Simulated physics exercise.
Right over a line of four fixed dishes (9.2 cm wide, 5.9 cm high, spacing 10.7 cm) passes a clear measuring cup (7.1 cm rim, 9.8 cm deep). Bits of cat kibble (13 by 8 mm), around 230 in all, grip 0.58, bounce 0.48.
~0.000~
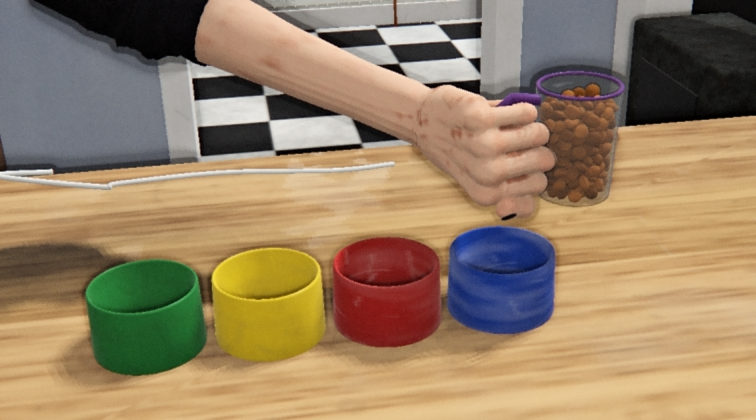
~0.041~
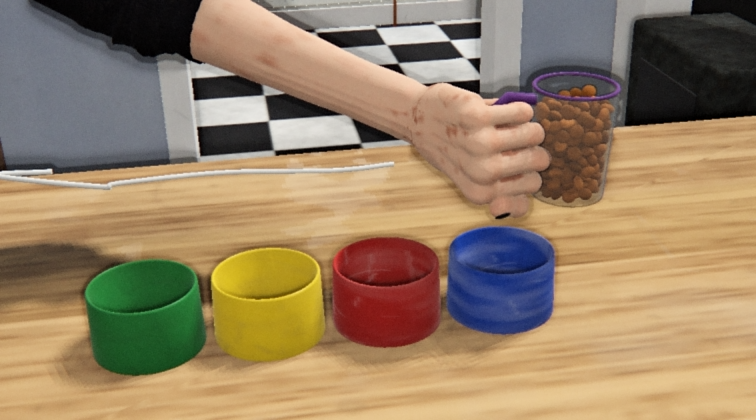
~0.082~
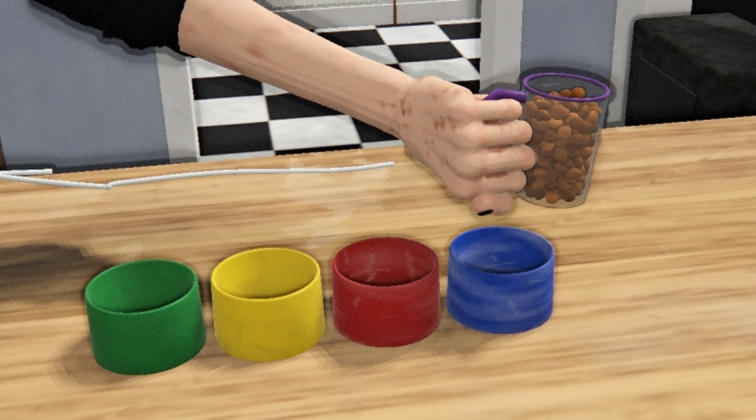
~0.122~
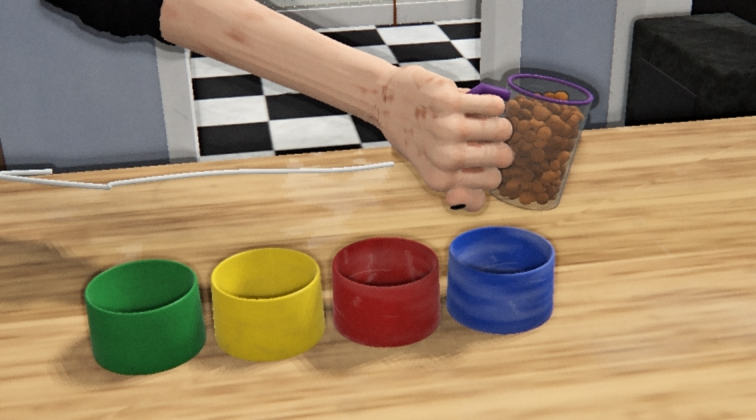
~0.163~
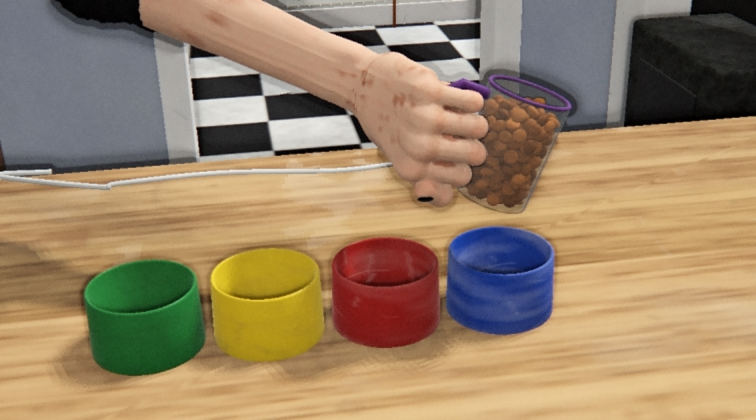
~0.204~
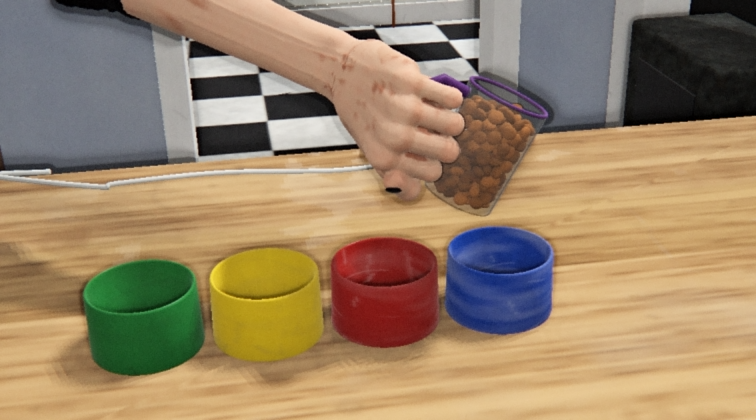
On a wooden table, green, yellow, red and blue dishes sit in a row while a hand grips a clear, purple-rimmed measuring cup of brown kibble behind the blue one. The hand moves the cup left, slowly at first, then faster, as the cup leans increasingly with its base swinging leftward.
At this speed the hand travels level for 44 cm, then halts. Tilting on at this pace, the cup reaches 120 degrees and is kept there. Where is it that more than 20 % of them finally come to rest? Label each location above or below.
Labels - red: Below, blue: Below, green: Above, yellow: Below, counter: Below.
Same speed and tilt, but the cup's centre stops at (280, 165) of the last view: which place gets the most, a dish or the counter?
The biggest share ends at red.
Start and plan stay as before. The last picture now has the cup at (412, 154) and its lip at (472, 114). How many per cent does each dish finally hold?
In the end red holds 0, blue holds 0, green holds 100, yellow holds 0.
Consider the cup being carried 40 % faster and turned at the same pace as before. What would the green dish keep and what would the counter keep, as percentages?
Green: 100; counter: 0.
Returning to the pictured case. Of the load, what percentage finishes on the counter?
The answer is roughly 5 per cent.
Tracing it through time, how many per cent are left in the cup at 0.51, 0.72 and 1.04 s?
In order, near 100 %, 85 % and 45 %.
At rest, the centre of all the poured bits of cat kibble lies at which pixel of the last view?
Near (155, 321).
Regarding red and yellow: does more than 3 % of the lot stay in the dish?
With red that fails, while with yellow that holds.
Then, at 0.51 s, tilt 81 degrees; cup holds 100 %.
After 0.72 s, tilt 117 degrees; cup holds 85 %, yellow 10 %.
Then, at 1.04 s, tilt 120 degrees; cup holds 45 %, green 40 %, yellow 10 %.
In the end, at 2.0 s, red 0 %, blue 0 %, green 85 %, yellow 10 %, counter 5 %.
